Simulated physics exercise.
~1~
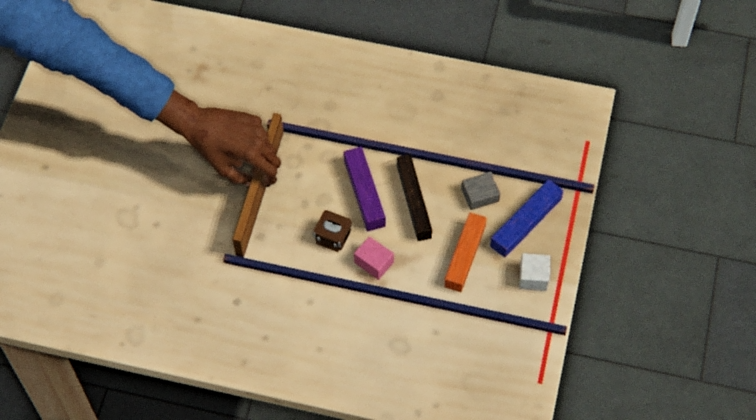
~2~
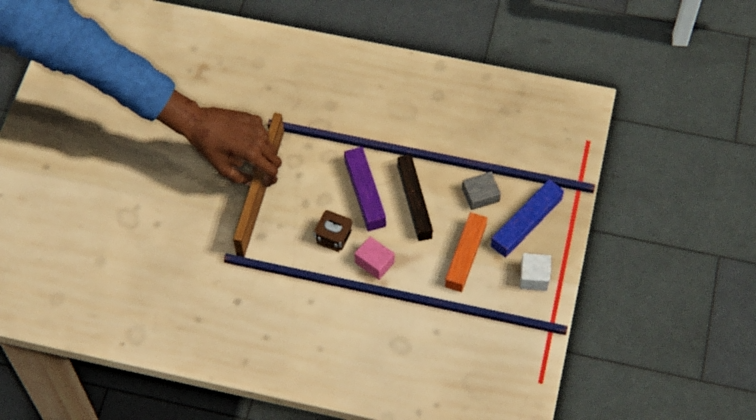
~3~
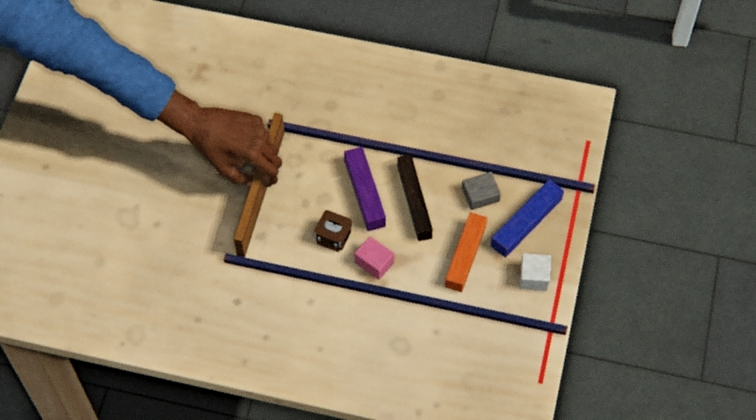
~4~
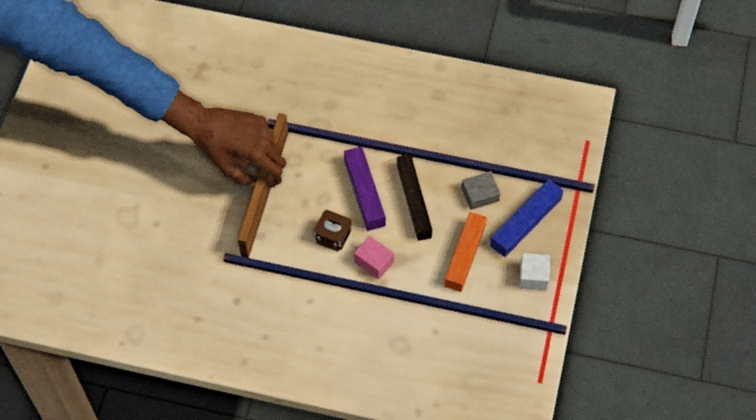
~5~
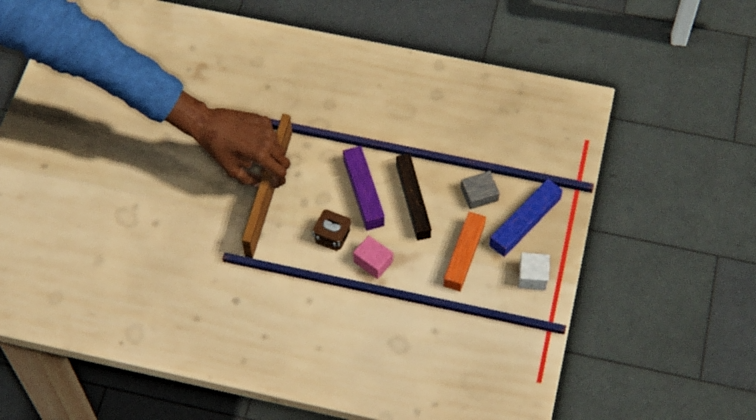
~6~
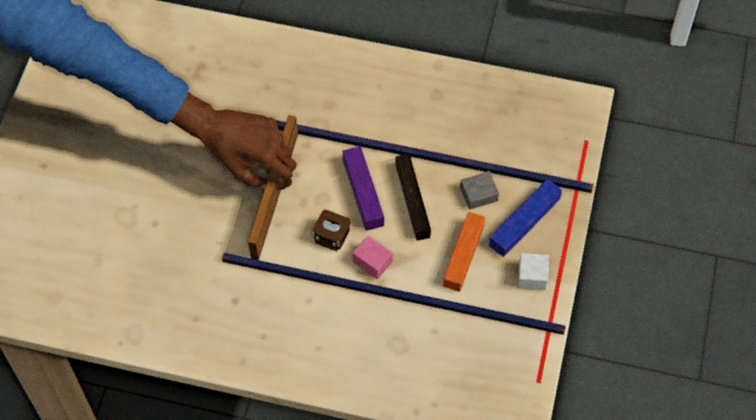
On a wooden table, a hand held a board upright behind a scatter of colorful sticks and blocks, then slid it slightly to the right between two dark rails while the pieces stayed put.
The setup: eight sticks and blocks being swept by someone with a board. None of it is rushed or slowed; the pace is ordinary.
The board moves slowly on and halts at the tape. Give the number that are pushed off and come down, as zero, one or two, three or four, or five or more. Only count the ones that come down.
The count of pieces that drop is at least five, then.
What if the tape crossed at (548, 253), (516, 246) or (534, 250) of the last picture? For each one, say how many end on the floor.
5, 2, 4.
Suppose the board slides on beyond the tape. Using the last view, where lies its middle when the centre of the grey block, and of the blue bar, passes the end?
First one: Around (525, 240). Other one: Around (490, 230).
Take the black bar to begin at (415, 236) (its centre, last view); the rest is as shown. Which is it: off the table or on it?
It topples off.
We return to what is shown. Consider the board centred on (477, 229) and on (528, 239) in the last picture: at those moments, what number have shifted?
I make it 8 at the first spot and 8 at the other.
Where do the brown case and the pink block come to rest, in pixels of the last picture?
They come to rest around (574, 282) and (566, 309).
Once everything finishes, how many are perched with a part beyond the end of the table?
Overhanging ones - 2.
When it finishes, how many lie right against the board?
Looks like 2 of them, all told.
Soon after, none off yet; white block at rest near (533, 272); blue bar at rest near (526, 218); grey block at rest near (480, 190).
Then, none off yet; white block moved a little near (546, 278); blue bar moved a little near (543, 225); grey block moved about its own width near (509, 192).
Further on, one off so far; white block tipped well over near (588, 306); blue bar falling near (604, 304); grey block moved well along near (583, 204).
At rest, the number that fall off is five or more; fallen, purple bar, black bar, orange bar, grey block, blue bar and white block.
